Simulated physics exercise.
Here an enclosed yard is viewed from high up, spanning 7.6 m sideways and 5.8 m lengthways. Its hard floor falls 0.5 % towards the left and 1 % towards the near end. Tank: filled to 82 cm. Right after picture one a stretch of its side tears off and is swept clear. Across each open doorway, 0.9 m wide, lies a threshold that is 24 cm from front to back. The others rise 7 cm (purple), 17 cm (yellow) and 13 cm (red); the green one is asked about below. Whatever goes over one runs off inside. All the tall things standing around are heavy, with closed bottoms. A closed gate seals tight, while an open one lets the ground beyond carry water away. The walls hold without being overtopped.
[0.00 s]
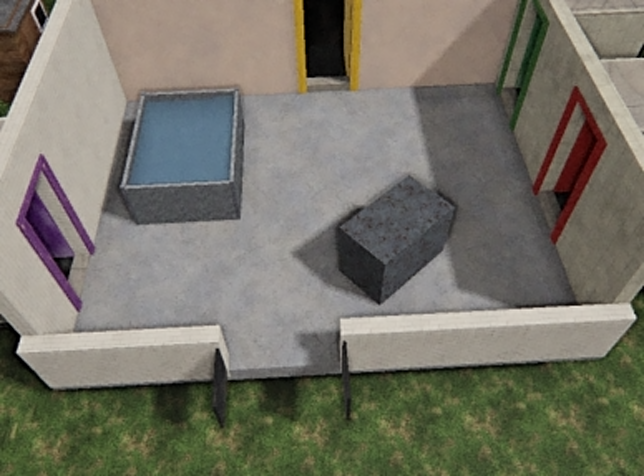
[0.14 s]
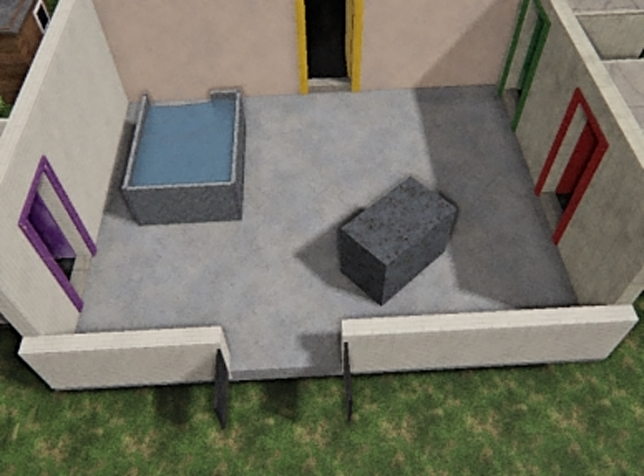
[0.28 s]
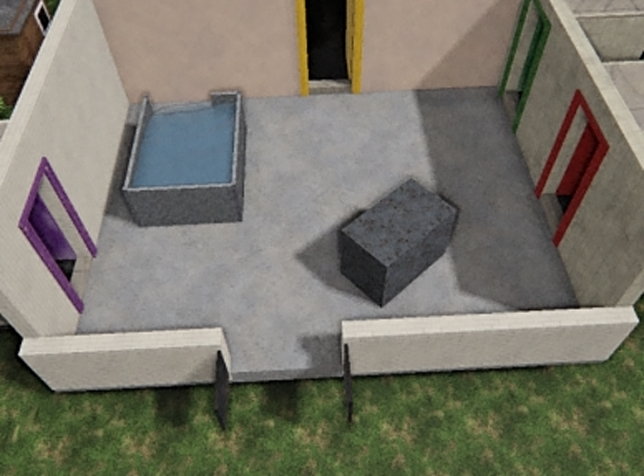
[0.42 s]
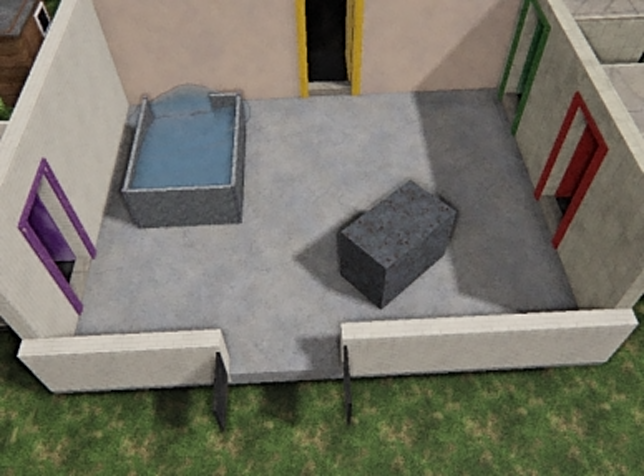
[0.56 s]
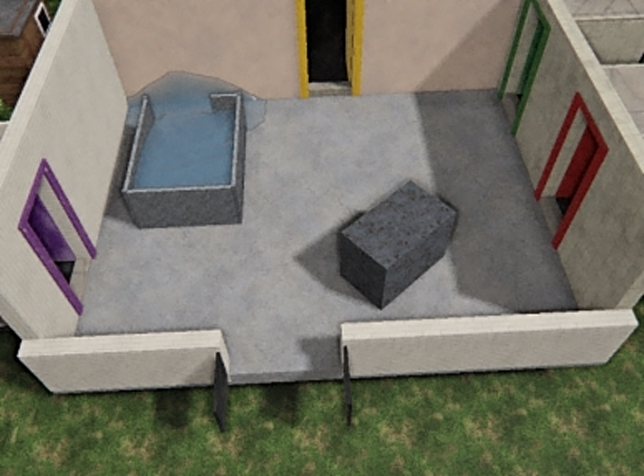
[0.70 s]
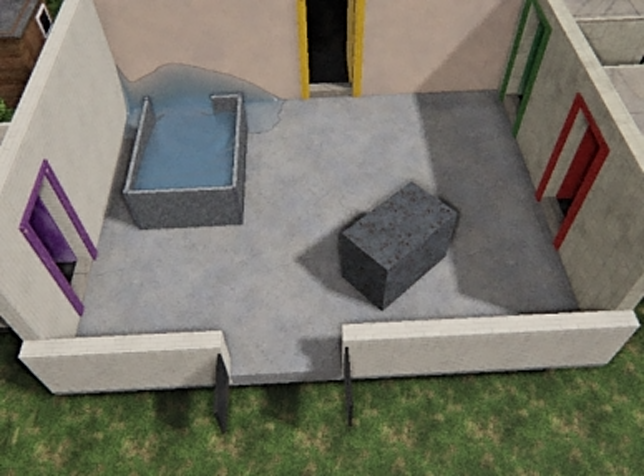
A pale-walled enclosed yard with a grey floor is seen from high up, with grass along its near side. A grey tank of blue water stands at the back left and a dark block right of centre, with a purple doorway on the left, yellow at the back, green and red on the right. The tank's far side opens, and water spreads behind it and a little rightward while the camera stays still.
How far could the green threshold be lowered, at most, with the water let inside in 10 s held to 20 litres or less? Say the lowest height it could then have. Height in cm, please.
It could then stand at about 12.5 cm.
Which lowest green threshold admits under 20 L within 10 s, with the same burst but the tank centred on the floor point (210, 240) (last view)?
In this case, 12.5 cm or so.
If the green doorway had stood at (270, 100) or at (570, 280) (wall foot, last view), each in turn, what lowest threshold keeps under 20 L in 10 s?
11.5 and 10.0 cm.
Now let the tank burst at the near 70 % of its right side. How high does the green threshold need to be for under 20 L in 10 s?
Then the minimum is about 21 cm.
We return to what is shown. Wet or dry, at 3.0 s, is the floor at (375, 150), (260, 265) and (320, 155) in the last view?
In order: Soaked, untouched, soaked.
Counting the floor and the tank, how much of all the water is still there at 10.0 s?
Some 96 %.
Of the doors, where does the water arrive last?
That would be the red door.
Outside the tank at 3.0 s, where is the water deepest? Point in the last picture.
(69, 368).
After 1.4 s water covers 15 % of the floor, deepest (74 cm) near (131, 107); it has not reached the green door.
After 3.0 s water covers 55 % of the floor, deepest (46 cm) near (69, 368); 20 cm at the green door, 0 litres in over its 22 cm threshold.
After 10.0 s water covers 100 % of the floor, deepest (15 cm) near (553, 342); 5 cm at the green door, 0 litres in over its 22 cm threshold.
At the green door as built, the water arrived by 2.7 s and peaked near 20 cm at 3.0 s.
Run again over the same 10 s with other heights there, 31 litres in over 11 cm, 7 litres over 15 cm. The limit of 20 litres is kept from about 12.5 cm up.
